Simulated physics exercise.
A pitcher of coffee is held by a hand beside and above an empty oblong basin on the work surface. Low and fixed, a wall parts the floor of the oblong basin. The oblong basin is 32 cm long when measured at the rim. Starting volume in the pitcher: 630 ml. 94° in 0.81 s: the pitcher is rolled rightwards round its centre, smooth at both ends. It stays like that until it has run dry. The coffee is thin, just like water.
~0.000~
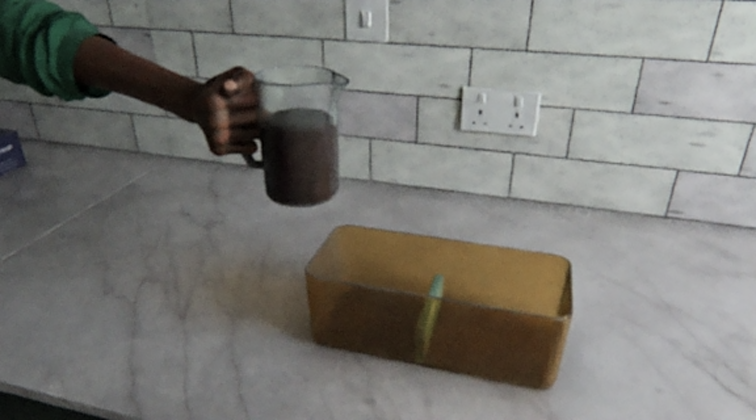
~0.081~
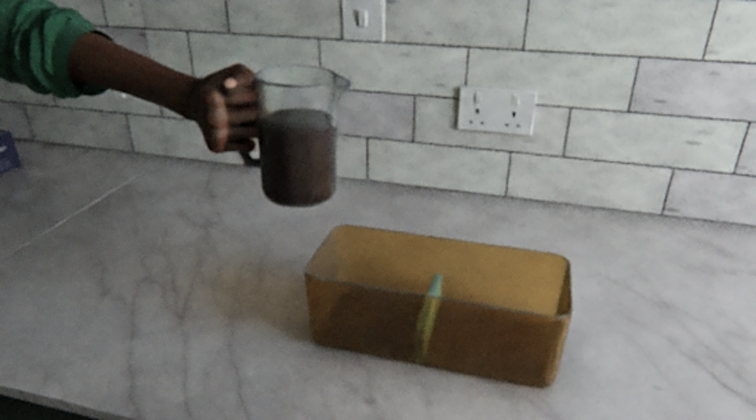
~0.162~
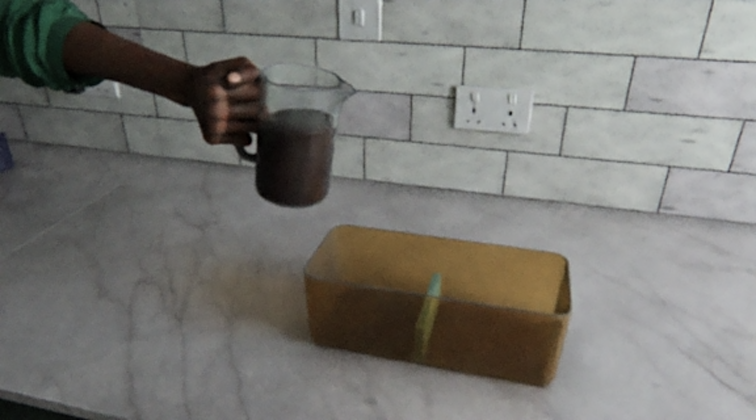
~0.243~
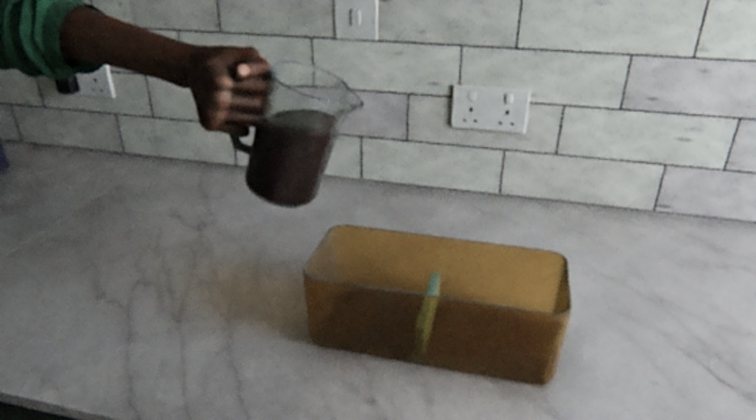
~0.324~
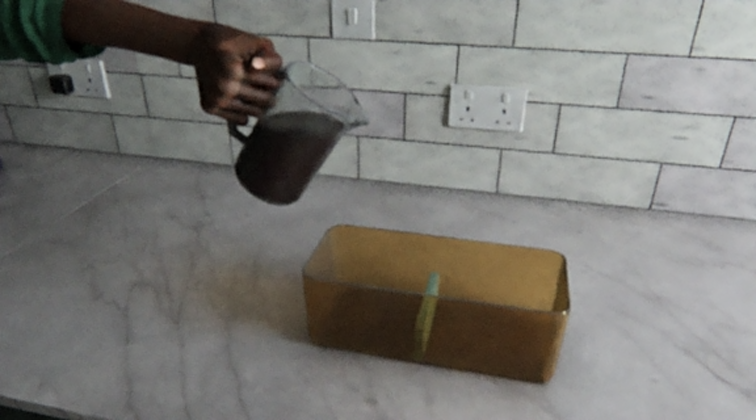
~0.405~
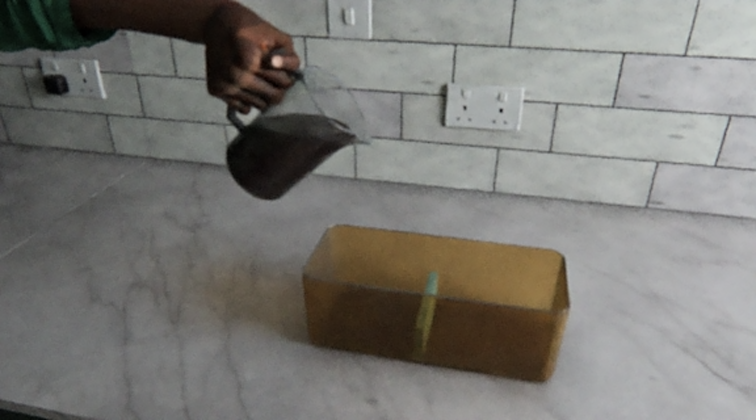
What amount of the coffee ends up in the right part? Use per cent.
14 %.
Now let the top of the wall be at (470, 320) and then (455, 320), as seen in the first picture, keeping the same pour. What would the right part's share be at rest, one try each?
Respectively close to 10 and 10 %.
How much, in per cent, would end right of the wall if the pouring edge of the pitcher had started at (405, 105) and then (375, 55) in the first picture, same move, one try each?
Result: 95 per cent, then 85 per cent.
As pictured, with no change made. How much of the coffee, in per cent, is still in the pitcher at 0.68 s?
About 80 per cent.
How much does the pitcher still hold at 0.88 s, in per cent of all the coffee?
Near 40 percent, more or less.
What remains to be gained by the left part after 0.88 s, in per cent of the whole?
I'd say near 46 percent.
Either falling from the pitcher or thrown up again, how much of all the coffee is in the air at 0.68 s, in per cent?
Some 16 % is the figure.
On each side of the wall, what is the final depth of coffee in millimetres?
Final reading - left some 28 mm, right some 4 mm.
After 0.68 s the tilt is 88° and 80 per cent is still to pour, 4 is left of the wall and 0 right of it.
After 0.88 s the tilt is 94° and 41 per cent is still to pour, 36 is left of the wall and 1 right of it.
After 1.08 s the tilt is 94° and 19 per cent is still to pour, 57 is left of the wall and 14 right of it.
After 1.31 s the tilt is 94° and 8 per cent is still to pour, 72 is left of the wall and 14 right of it.
In the end 82 per cent lies left of the wall, 14 right of it and 2 outside.
